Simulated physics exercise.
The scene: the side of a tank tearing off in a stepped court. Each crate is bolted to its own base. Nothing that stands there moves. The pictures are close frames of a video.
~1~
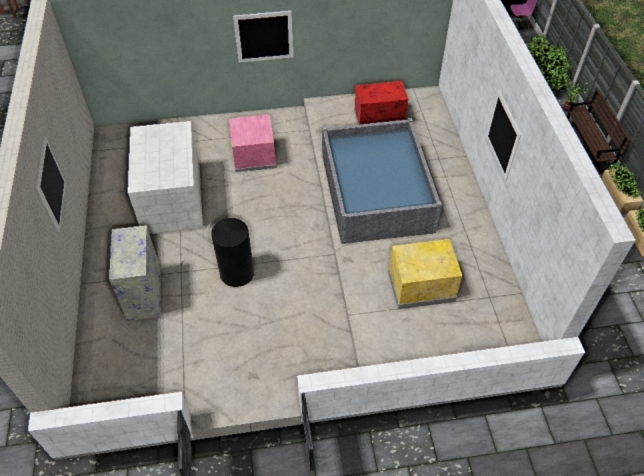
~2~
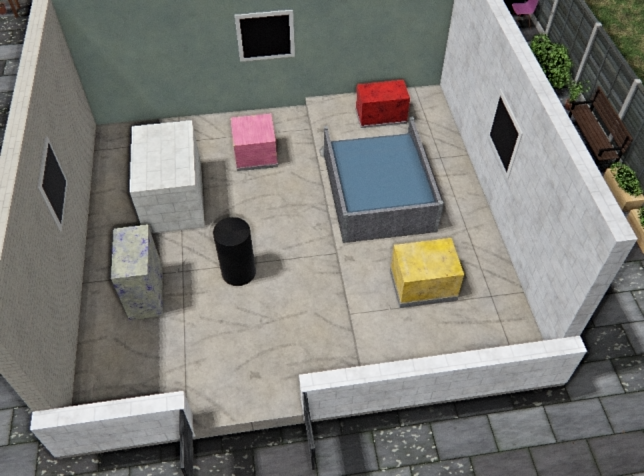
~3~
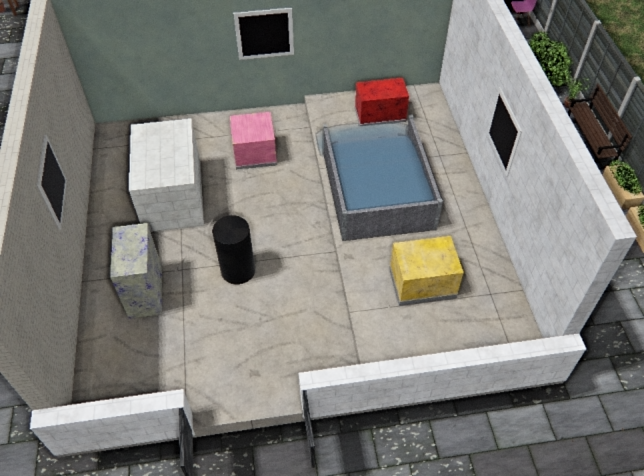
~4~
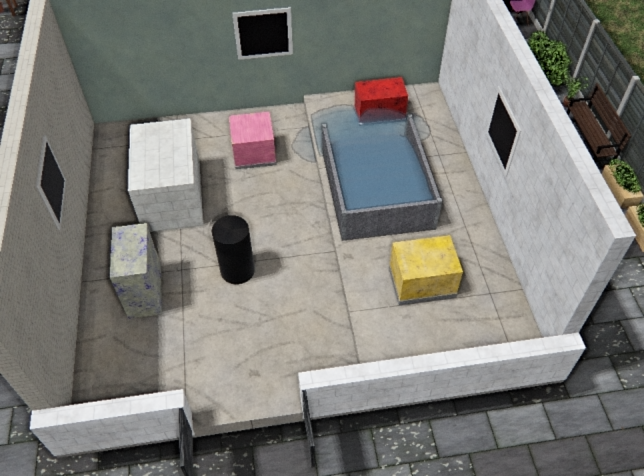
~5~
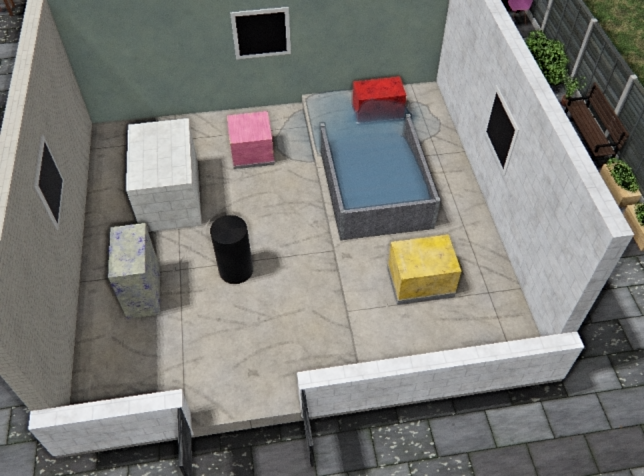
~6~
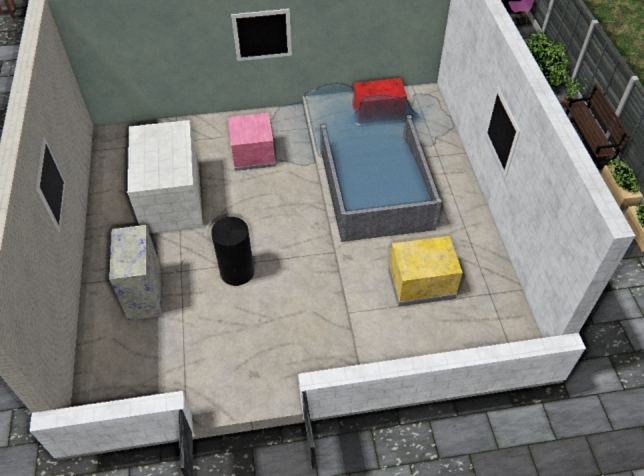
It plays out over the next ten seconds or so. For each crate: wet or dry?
In the end: The yellow crate stays dry; the red crate gets wet; the pink crate gets wet.
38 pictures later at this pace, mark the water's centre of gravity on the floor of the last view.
Roughly at (302, 189).
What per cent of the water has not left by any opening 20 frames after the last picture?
About 100 per cent.
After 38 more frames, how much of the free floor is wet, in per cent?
I make it 70 per cent.
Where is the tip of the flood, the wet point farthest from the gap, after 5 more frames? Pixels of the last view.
At about (217, 113).
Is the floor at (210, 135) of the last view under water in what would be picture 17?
At that place: Flooded.
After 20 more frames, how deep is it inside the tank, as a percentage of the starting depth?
I make it 20 per cent.
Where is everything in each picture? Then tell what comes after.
In the first frame, still water in the water tank at (379, 169).
In the second frame, water pours out on the water tank's far side and has run to a hidden place.
In the third frame, the front is at a hidden place, out from the gap on the water tank's far side.
In the fourth frame, the front is at (417, 118), out from the gap on the water tank's far side.
In the fifth frame, water pours out on the water tank's far side and has run to (323, 93).
In the sixth frame, the front is at (287, 106), out from the gap on the water tank's far side.
A moment on, water covers 15 % of the floor; the yellow crate not reached, the red crate water round its plinth, the pink crate water round its plinth.
Next, water covers 30 % of the floor; the yellow crate not reached, the red crate water round its plinth, the pink crate water round its plinth.
Then, water covers 45 % of the floor; the yellow crate water round its plinth, the red crate water round its plinth, the pink crate water round its plinth.
Later, water covers 70 % of the floor; the yellow crate water round its plinth, the red crate water round its plinth, the pink crate water round its plinth.
In the end, water covers 95 % of the floor; the yellow crate stayed above the water, the red crate was topped, the pink crate was topped.
